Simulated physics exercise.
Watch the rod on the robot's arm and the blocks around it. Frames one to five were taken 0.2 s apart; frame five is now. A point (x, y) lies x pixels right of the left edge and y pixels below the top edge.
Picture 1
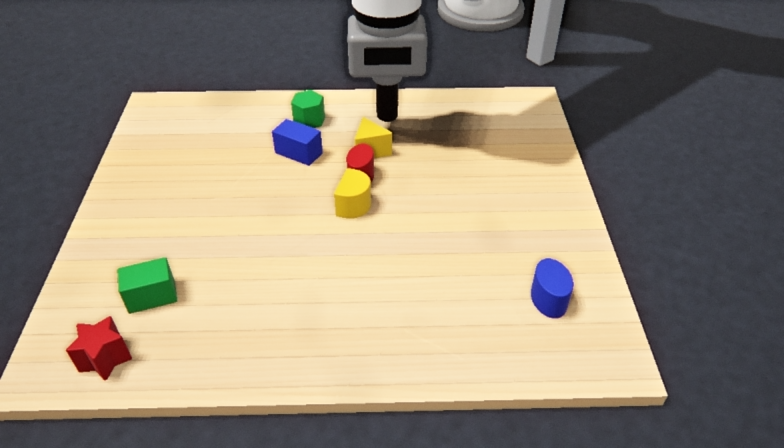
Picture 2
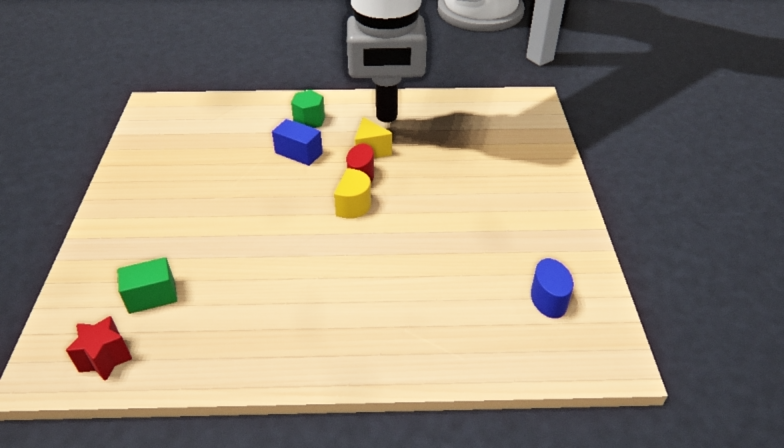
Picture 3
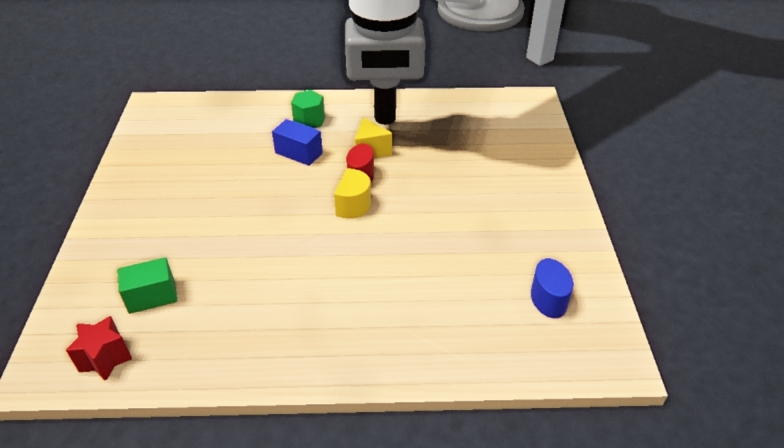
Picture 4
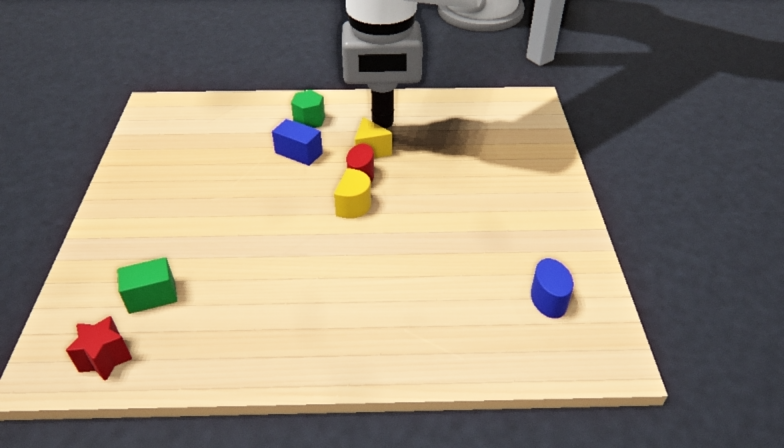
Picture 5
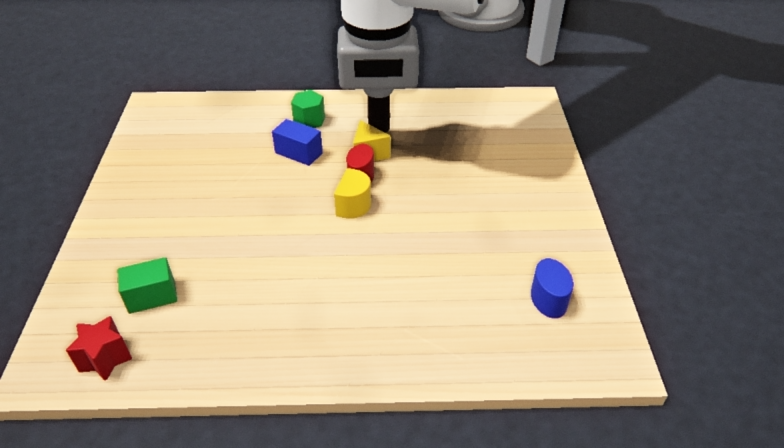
On a wooden board, the robot's rod edges slightly toward the yellow triangular block while the blocks stay still.
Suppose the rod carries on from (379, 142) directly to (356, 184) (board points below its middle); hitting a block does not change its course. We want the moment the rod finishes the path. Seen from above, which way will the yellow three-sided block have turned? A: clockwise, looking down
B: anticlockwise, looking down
A: Clockwise, looking down.
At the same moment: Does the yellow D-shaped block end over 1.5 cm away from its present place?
Yes - that is the case.
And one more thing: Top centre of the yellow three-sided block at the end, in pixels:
At pixel (336, 145).
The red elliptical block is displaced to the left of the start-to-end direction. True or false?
That claim is false.
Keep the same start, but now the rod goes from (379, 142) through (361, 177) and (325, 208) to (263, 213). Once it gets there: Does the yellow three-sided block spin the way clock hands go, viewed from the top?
Yes
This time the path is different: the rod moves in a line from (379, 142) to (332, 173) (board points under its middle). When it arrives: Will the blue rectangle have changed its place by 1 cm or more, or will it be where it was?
It will remain on its spot.
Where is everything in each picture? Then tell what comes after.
Tip of the rod at (387, 117), middles of tops, blue rectangle at (296, 130), yellow D-shaped block at (353, 182), red elliptical block at (360, 155), yellow three-sided block at (370, 129), in the first picture.
Rod at (387, 117), nothing pushed, in the second picture.
Rod at (385, 120), nothing pushed, in the third picture.
Rod at (383, 123), nothing pushed, in the fourth picture.
Rod at (379, 129), blue rectangle at (296, 130), yellow D-shaped block at (353, 182), red elliptical block at (360, 155), yellow three-sided block at (368, 132), in the fifth picture.
The first path, step by step. Halfway along, rod at (368, 149); yellow D-shaped block at (353, 190); red elliptical block at (347, 164), turned 45° anticlockwise; yellow three-sided block at (345, 144), turned 35° clockwise.
At the end, rod at (356, 170); blue rectangle unmoved; yellow D-shaped block at (349, 195), turned 30° anticlockwise; red elliptical block at (333, 170), turned 50° anticlockwise; yellow three-sided block at (336, 145), turned 55° clockwise.
